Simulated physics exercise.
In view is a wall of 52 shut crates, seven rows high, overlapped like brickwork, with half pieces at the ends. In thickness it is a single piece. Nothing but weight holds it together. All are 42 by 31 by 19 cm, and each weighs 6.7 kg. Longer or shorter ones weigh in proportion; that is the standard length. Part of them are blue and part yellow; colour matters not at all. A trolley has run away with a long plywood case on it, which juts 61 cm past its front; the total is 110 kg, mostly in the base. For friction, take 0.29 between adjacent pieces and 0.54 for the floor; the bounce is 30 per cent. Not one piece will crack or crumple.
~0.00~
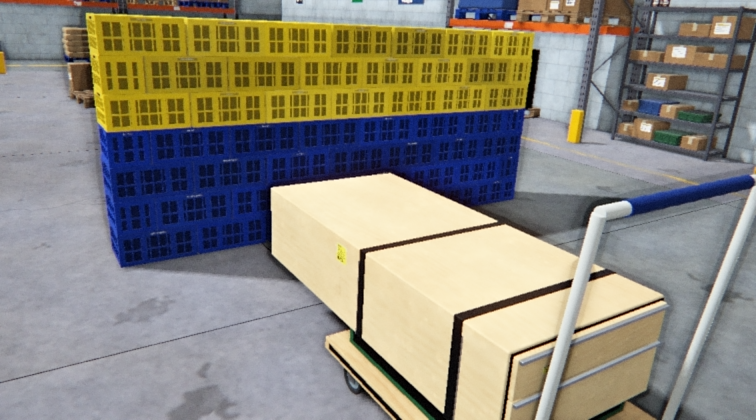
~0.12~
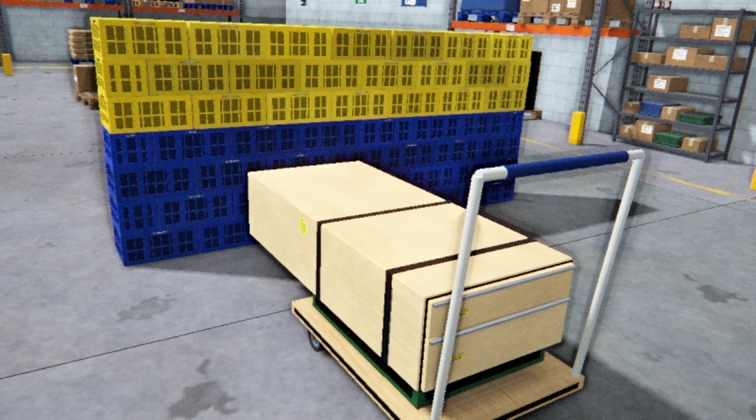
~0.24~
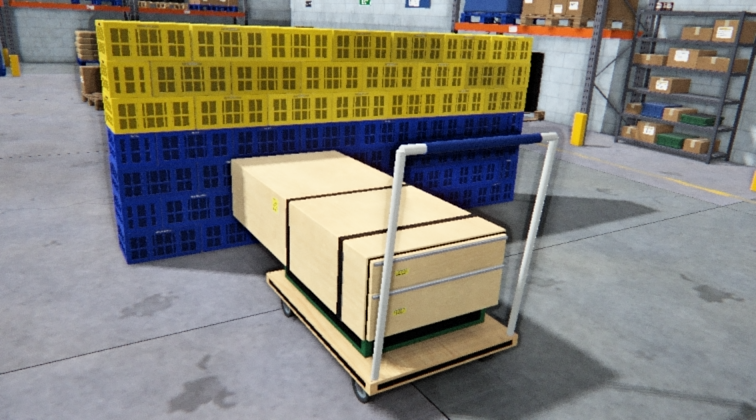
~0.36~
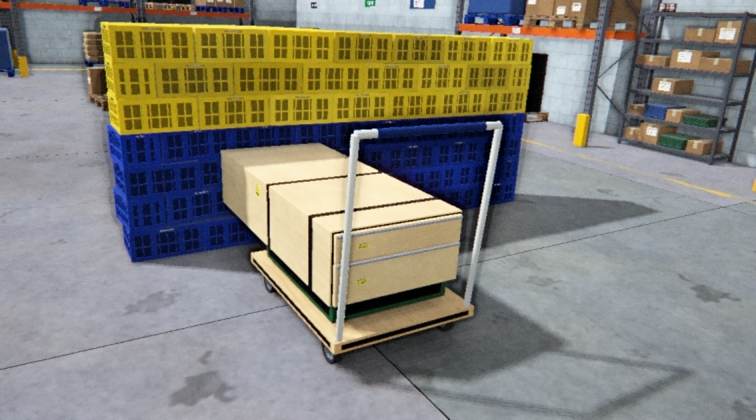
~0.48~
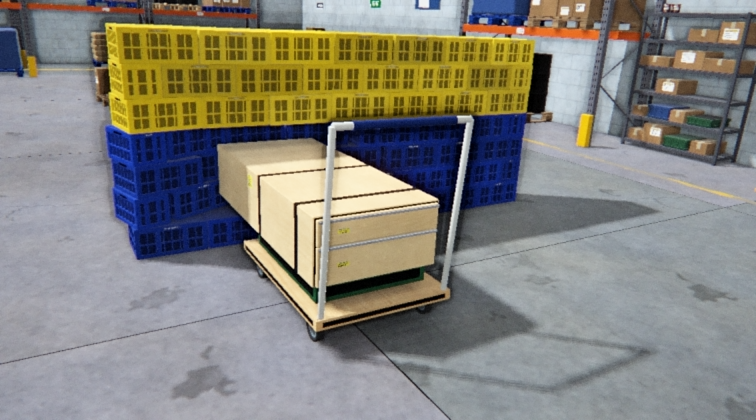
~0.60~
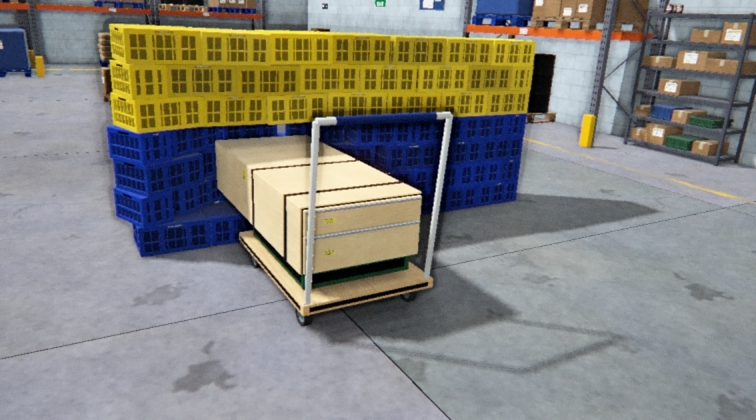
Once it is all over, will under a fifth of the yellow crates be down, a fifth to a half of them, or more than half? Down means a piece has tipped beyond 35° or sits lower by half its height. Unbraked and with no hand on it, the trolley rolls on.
More than half.
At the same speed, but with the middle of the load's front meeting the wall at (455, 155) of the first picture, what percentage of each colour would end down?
Blue 30 %, yellow 40 %.
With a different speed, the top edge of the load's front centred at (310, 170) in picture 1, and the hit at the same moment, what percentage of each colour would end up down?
Blue 0%, yellow 0%.
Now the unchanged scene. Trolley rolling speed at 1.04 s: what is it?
0.2 m/s.
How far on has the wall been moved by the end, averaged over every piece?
Roughly 70 cm.
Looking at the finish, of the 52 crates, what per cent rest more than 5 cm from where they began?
55 in a hundred end up shifted.
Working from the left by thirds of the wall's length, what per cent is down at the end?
From the left: 80, then 70, then 10 percent.
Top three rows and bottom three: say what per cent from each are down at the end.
From above it's 80%, from below it's 30%.
After 1.04 s, load 53 cm past the wall's line, still rolling; none of the 22 yellow crates down (4 of 52 in all colours); top yellow crate 10° from how it stood.
After 1.52 s, load 57 cm past the wall's line, stopped; 14 of the 22 yellow crates down (22 of 52 in all colours); top yellow crate 35° from how it stood, 24 cm lower.
After 2.14 s, load 55 cm past the wall's line, stopped; 17 of the 22 yellow crates down (28 of 52 in all colours); top yellow crate on its side.
In the end (3.6 s), load 55 cm past the wall's line, stopped; 17 of the 22 yellow crates down (28 of 52 in all colours); top yellow crate 1.12 m lower; top blue crate unmoved. That is 77 per cent. From the last view, middles, top yellow crate near (303, 132), top blue crate near (474, 124).
